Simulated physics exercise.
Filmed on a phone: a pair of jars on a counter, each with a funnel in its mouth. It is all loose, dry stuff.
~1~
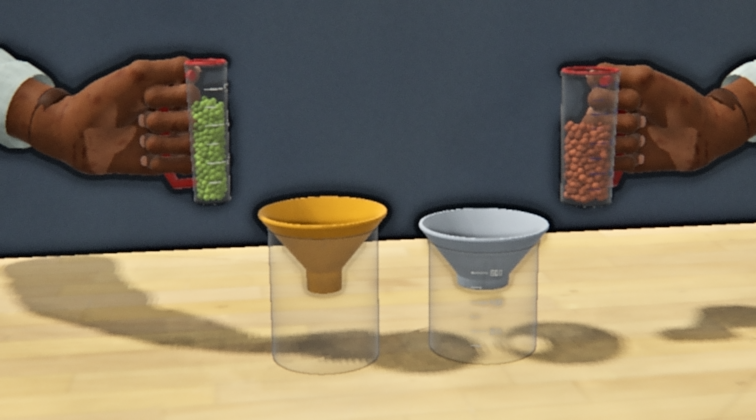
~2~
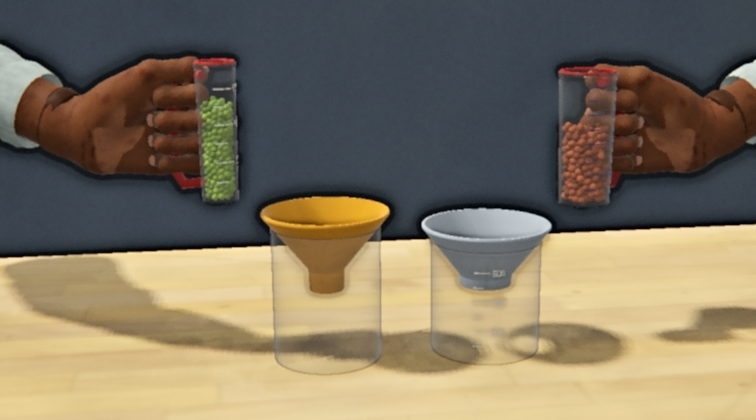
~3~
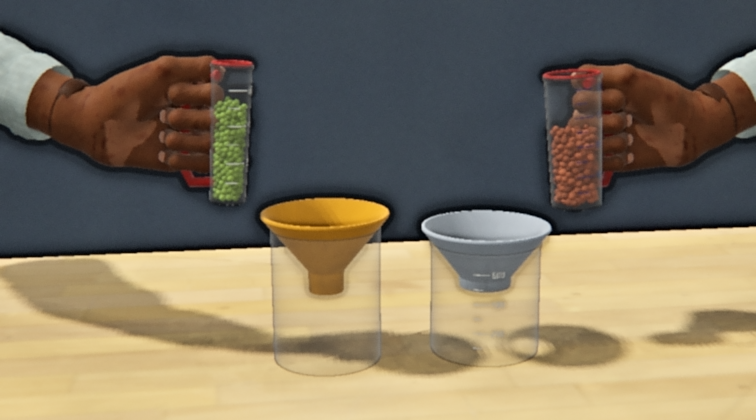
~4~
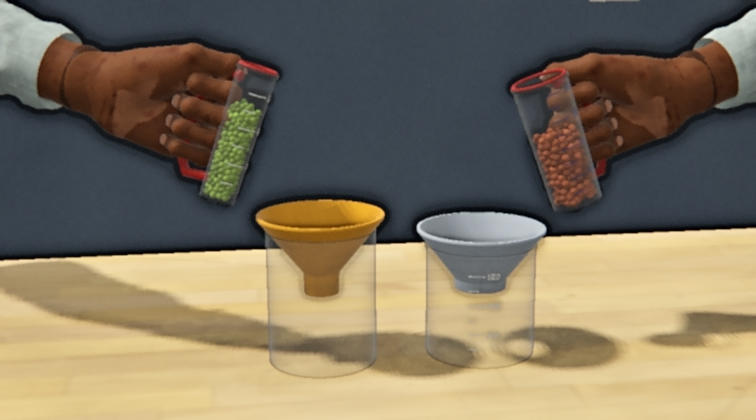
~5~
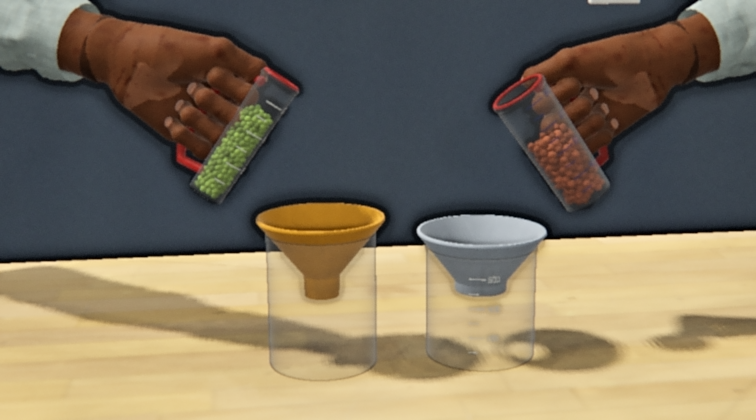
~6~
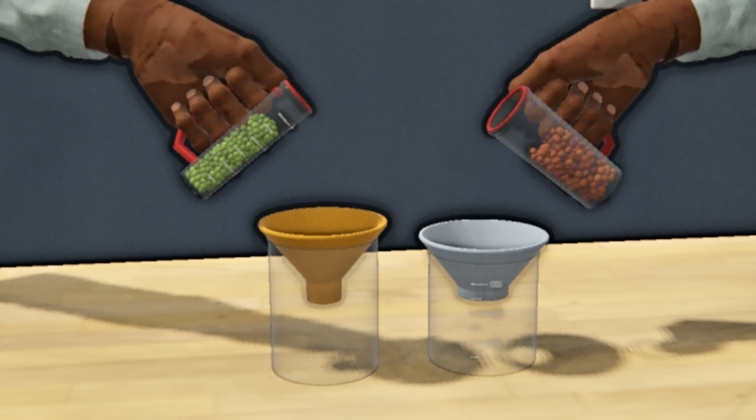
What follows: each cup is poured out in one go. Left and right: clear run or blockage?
The left funnel runs clear and the right funnel runs clear.
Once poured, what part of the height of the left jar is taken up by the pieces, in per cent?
Close to 10 per cent.
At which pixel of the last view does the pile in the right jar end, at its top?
Near (499, 335).
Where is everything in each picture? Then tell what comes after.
In the first picture, left funnel at (323, 221), outlet at (325, 289), about 5 pieces wide; left cup at (209, 132), holding dried peas; right funnel at (484, 233), outlet at (483, 283), about 6 pieces wide; right cup at (588, 137), holding clay pellets.
In the second picture, left cup at (218, 132), upright; right cup at (586, 138), upright.
In the third picture, left cup at (230, 133), tipped 4°; right cup at (575, 140), tipped 4°.
In the fourth picture, left cup at (237, 134), tipped 20°; right cup at (558, 142), tipped 20°.
In the fifth picture, left cup at (243, 137), tipped 35°; right cup at (554, 145), tipped 35°.
In the sixth picture, left funnel at (323, 232), outlet at (324, 299); left cup at (246, 141), tipped 51°; right funnel at (484, 245), outlet at (483, 294); right cup at (556, 149), tipped 51°.
Then, 0.25 s after the last picture, left, all still in the cup; right, all still in the cup.
Then, 0.57 s after the last picture, left, all still in the cup; right, all still in the cup.
Then, 0.91 s after the last picture, left, nearly all still in the cup, a small part in or over the funnel; right, nearly all still in the cup, a stray few in or over the funnel.
At rest, left, all down in the jar; right, all down in the jar.
